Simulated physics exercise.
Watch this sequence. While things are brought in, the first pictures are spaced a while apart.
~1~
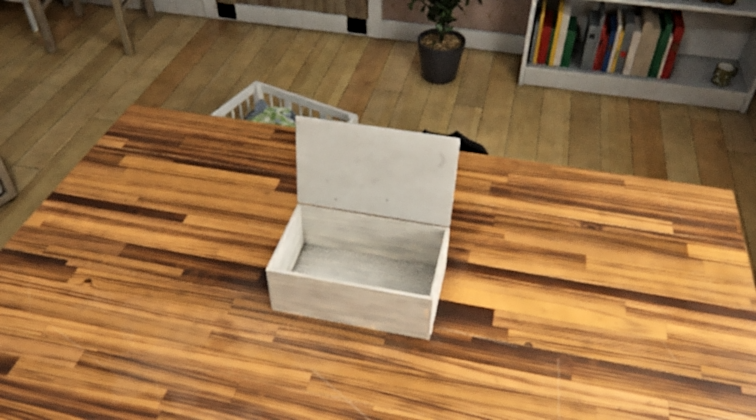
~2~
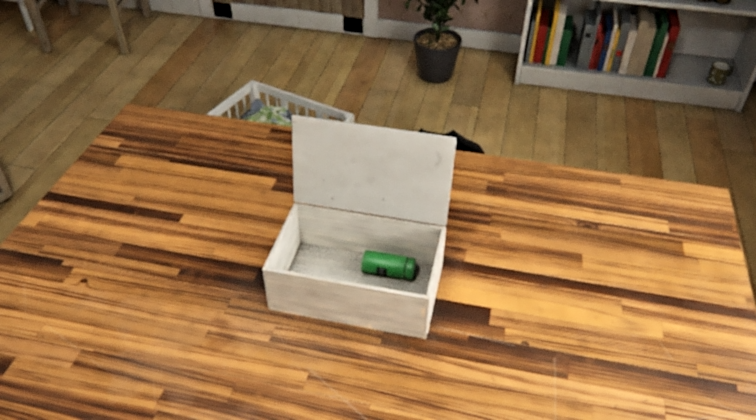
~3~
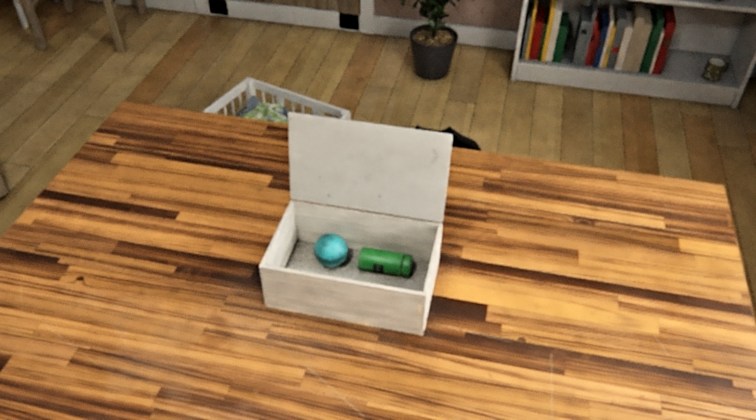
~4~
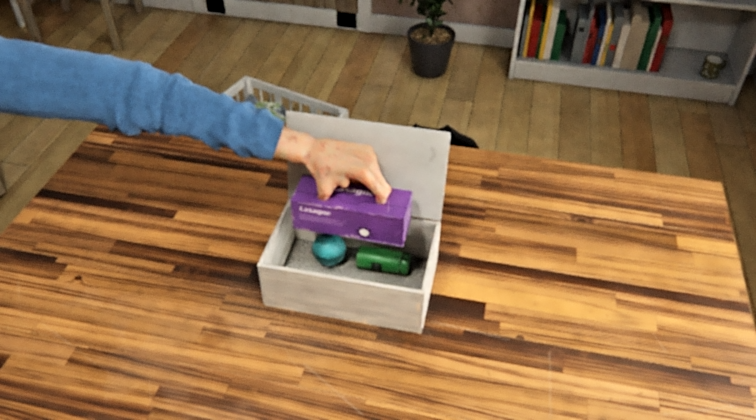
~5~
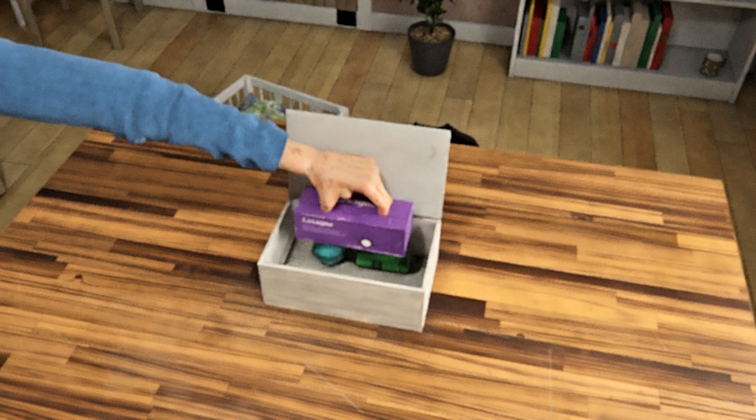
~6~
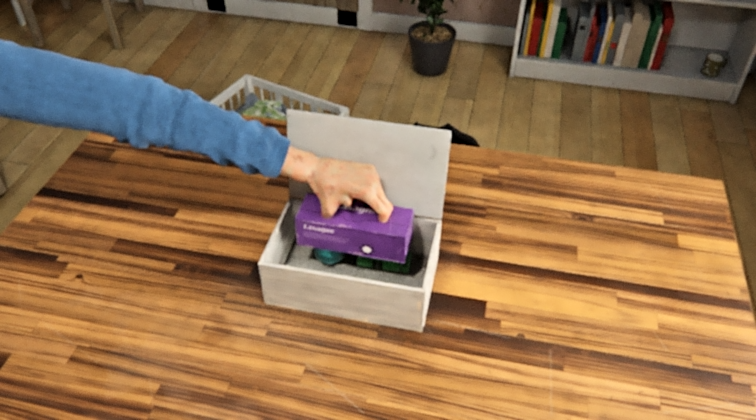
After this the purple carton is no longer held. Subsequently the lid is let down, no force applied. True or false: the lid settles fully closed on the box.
True.
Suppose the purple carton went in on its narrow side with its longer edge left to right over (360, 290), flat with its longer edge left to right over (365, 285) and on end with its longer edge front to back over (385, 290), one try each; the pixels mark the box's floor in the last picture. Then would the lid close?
In case one it ends up closed, in case two it ends up closed and in case three it remains open.
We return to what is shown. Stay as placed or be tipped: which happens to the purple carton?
By the end it has leaned over.
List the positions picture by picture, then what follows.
The last thing is not in view yet, in the first picture.
The last thing is not in view yet; green shaker (389, 265), in the second picture.
The last thing is not in view yet; green shaker (386, 262), in the third picture.
Still above its spot; purple carton (352, 210); green shaker (384, 260), in the fourth picture.
Still above its spot; purple carton (354, 221); green shaker (384, 258), in the fifth picture.
Put in, still held; purple carton (355, 227), in the sixth picture.
Then, 0.50 s after the last picture, purple carton on its side near (334, 279); turquoise ball rolled a little.
Then, 1.20 s after the last picture, lid starting down; purple carton on its side near (331, 281); turquoise ball rolled a little.
Then, 1.80 s after the last picture, lid 46° above the rim; purple carton on its side near (331, 281); turquoise ball rolled a little.
Then, 2.20 s after the last picture, lid 16° above the rim; purple carton on its side near (331, 281); turquoise ball rolled a little.
At rest, lid shut; tipped over in the box, purple carton; the other 2 in place. Seen from the same camera at the end, purple carton near (331, 281).
